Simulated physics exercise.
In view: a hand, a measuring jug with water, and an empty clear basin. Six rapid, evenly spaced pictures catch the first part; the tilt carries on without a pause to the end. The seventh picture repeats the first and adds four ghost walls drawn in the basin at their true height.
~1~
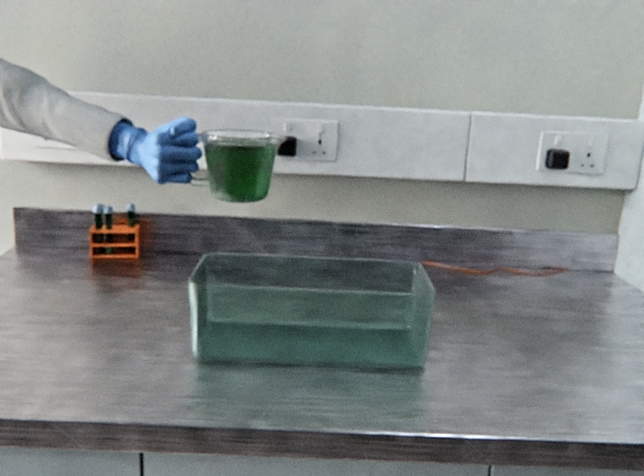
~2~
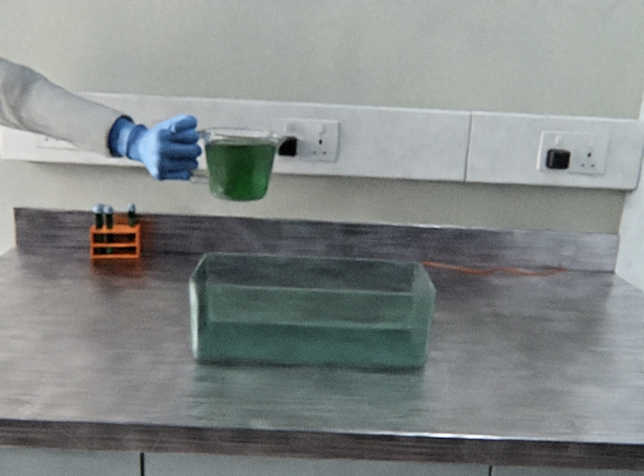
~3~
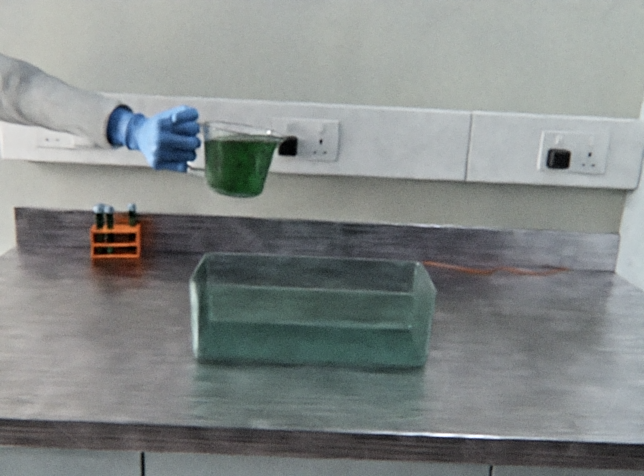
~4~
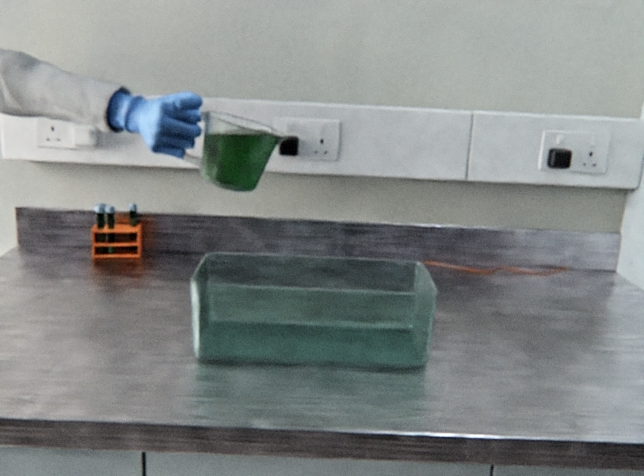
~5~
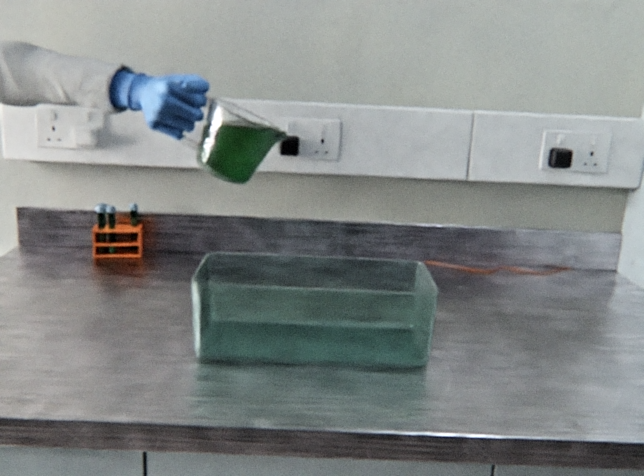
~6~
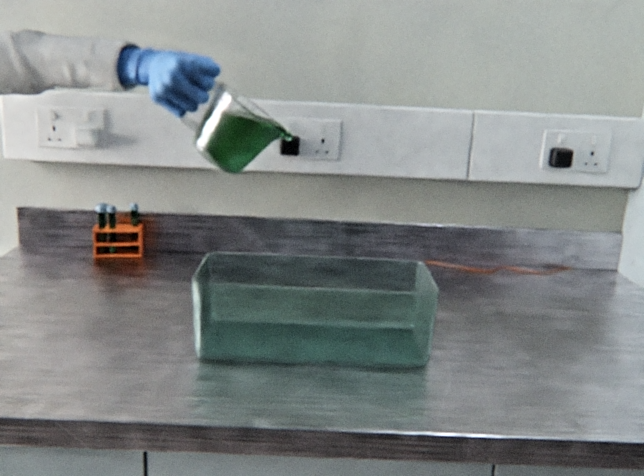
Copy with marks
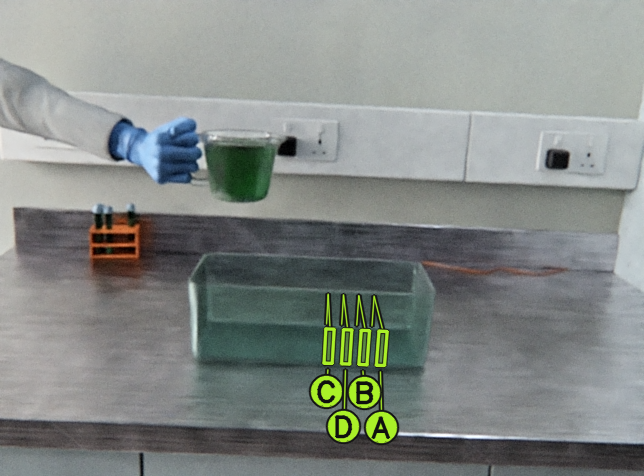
On a laboratory bench, a blue-gloved hand tilting a jug of green liquid rightward above a clear basin, liquid reaching the spout.
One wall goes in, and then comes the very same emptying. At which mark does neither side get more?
I would pick place B.
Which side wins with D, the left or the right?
The right side.
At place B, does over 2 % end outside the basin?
Yes, it does.
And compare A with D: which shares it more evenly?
That would be D.
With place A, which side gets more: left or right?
The left side.
On the marked copy, A at (380, 371); B at (362, 370); C at (327, 369); D at (345, 370).
If A is chosen, about 86 % ends left of the wall and 9 % right of it; 5 % is lost outside.
If B is chosen, about 50 % ends left of the wall and 41 % right of it; 9 % is lost outside.
If C is chosen, about 16 % ends left of the wall and 72 % right of it; 13 % is lost outside.
If D is chosen, about 26 % ends left of the wall and 62 % right of it; 11 % is lost outside.
